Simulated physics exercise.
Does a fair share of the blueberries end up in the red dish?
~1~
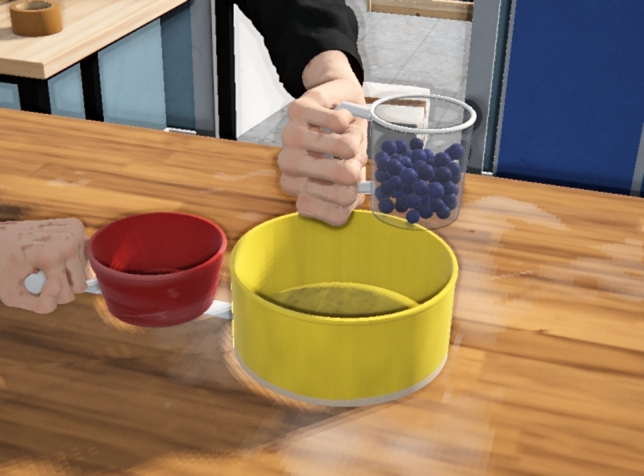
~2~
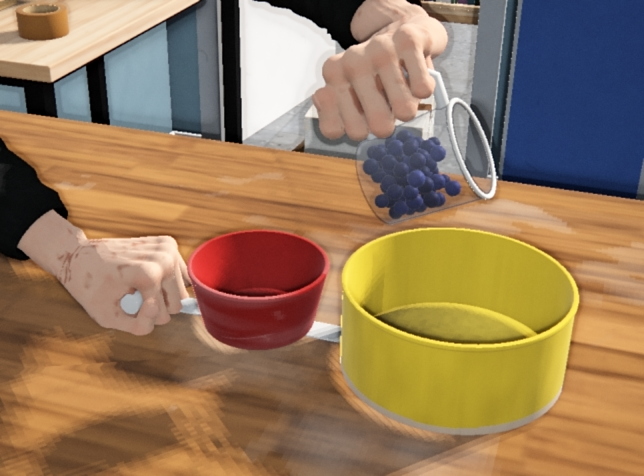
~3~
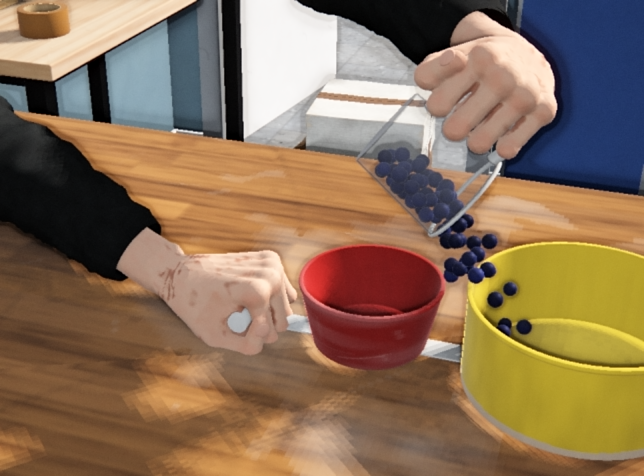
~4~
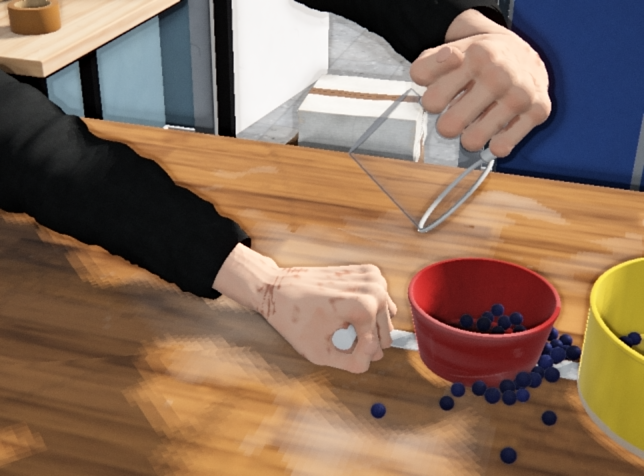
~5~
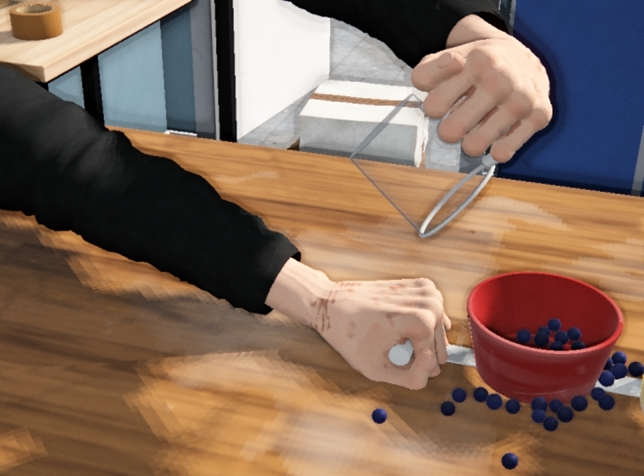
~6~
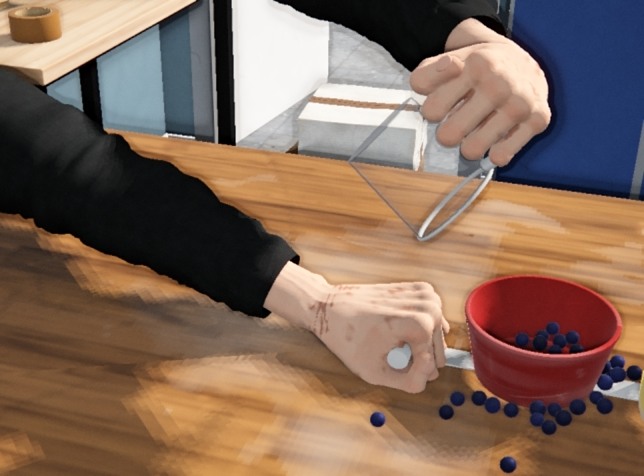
Yes, a good cluster of blueberries rests in the red dish at the end, although others drop into the yellow pot and many lie scattered on the table.
